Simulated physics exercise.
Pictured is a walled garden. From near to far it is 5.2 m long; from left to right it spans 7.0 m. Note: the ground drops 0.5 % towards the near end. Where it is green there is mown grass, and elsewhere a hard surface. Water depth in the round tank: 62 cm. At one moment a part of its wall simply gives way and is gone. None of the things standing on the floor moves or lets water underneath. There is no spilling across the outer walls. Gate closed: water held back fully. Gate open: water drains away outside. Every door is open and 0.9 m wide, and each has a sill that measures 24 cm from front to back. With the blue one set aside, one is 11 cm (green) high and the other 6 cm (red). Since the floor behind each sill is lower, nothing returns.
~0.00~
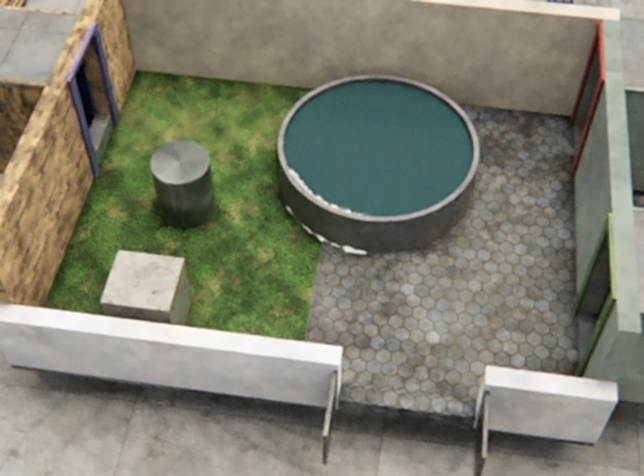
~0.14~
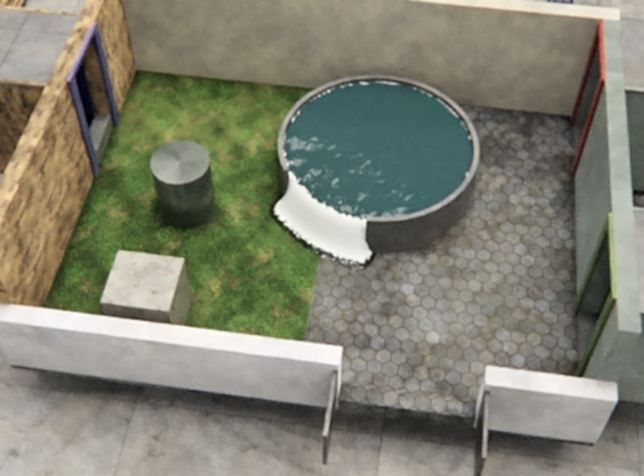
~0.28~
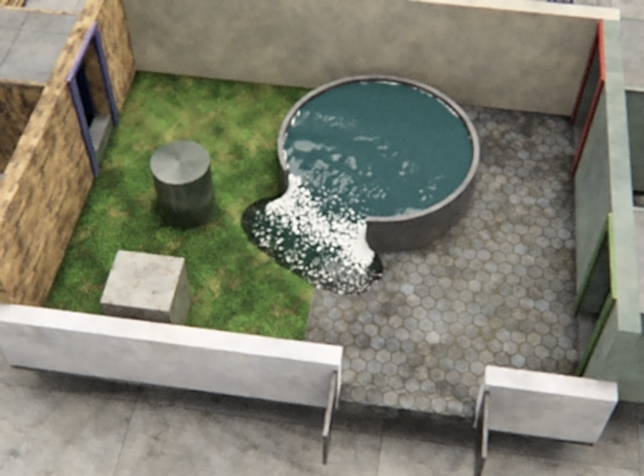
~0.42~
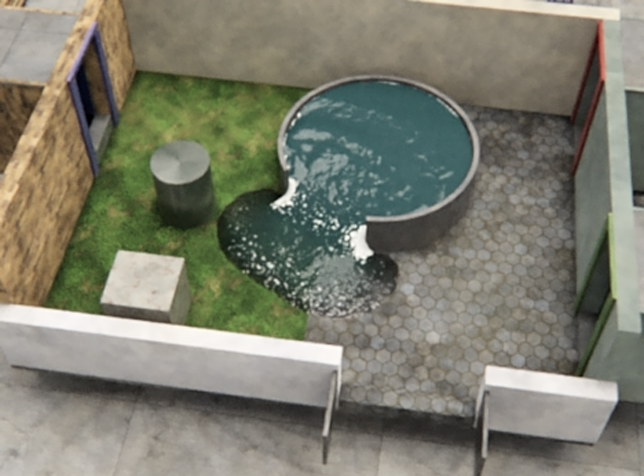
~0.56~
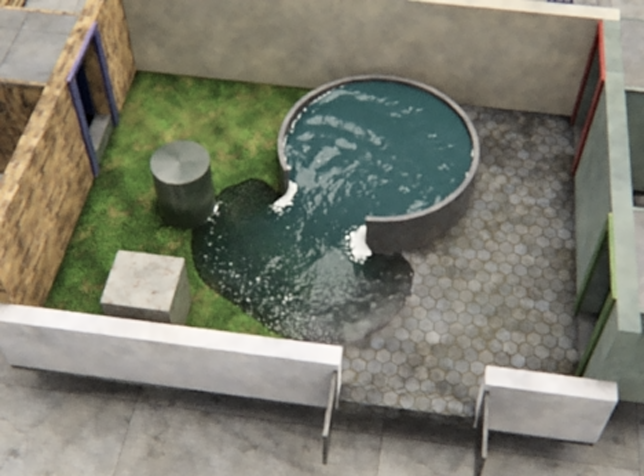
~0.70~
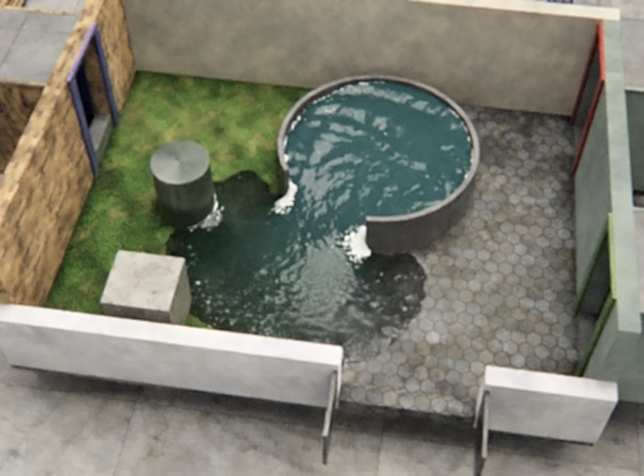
In a walled garden, water pours through a gap in a round tank and spreads outward.
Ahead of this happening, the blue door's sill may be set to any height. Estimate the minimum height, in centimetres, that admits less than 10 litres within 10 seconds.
Roughly 7.5 centimetres.
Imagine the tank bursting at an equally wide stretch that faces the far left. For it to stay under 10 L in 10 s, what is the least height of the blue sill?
About 23 cm.
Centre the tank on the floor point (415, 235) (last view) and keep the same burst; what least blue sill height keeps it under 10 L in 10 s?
That setup calls for roughly 6.0 cm.
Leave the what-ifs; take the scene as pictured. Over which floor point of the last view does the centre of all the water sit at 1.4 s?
I'd put it close to (347, 207).
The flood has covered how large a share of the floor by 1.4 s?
Approximately 30 % of it.
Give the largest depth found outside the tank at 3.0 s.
About 30 cm.
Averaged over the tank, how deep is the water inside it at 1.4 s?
About 45 cm.
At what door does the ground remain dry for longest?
That would be the red one, last in line.
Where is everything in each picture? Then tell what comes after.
In the first frame, still water, 62 cm deep, in the round tank at (378, 147); the blue door at (93, 99) is dry.
In the second frame, the gap is at (319, 222), the front 0.3 m out at (276, 216); the back of the round tank holds 62 cm.
In the third frame, water pours out at (319, 224) and has run 0.7 m, to (254, 237); about 9 cm deep outside, 62 cm at the back.
In the fourth frame, the gap is at (319, 225), the front 1.2 m out at (235, 259); the back of the round tank holds 62 cm.
In the fifth frame, the gap is at (319, 225), the front 1.6 m out at (208, 278); the back of the round tank holds 62 cm.
In the sixth frame, the front is at (191, 306), 2.1 m from the gap at (319, 225); 6.0 m2 of floor is wet, 61 cm left at the back; 1.9 m in a straight line remain to the blue door at (93, 99).
After 1.4 s water covers 30 % of the floor, deepest (36 cm) near (198, 351); it has not reached the blue door.
After 3.0 s water covers 45 % of the floor, deepest (30 cm) near (222, 367); it has not reached the blue door.
After 10.0 s water covers 100 % of the floor, deepest (13 cm) near (304, 127); 11 cm at the blue door, 0 litres in over its 26 cm sill.
At the blue door as built, the water arrived by 3.3 s and peaked near 11 cm at 10.0 s.
Run again over the same 10 s with other heights there, 17 litres in over 6.5 cm, 3 litres over 8.5 cm. The limit of 10 litres is kept from about 7.5 cm up.
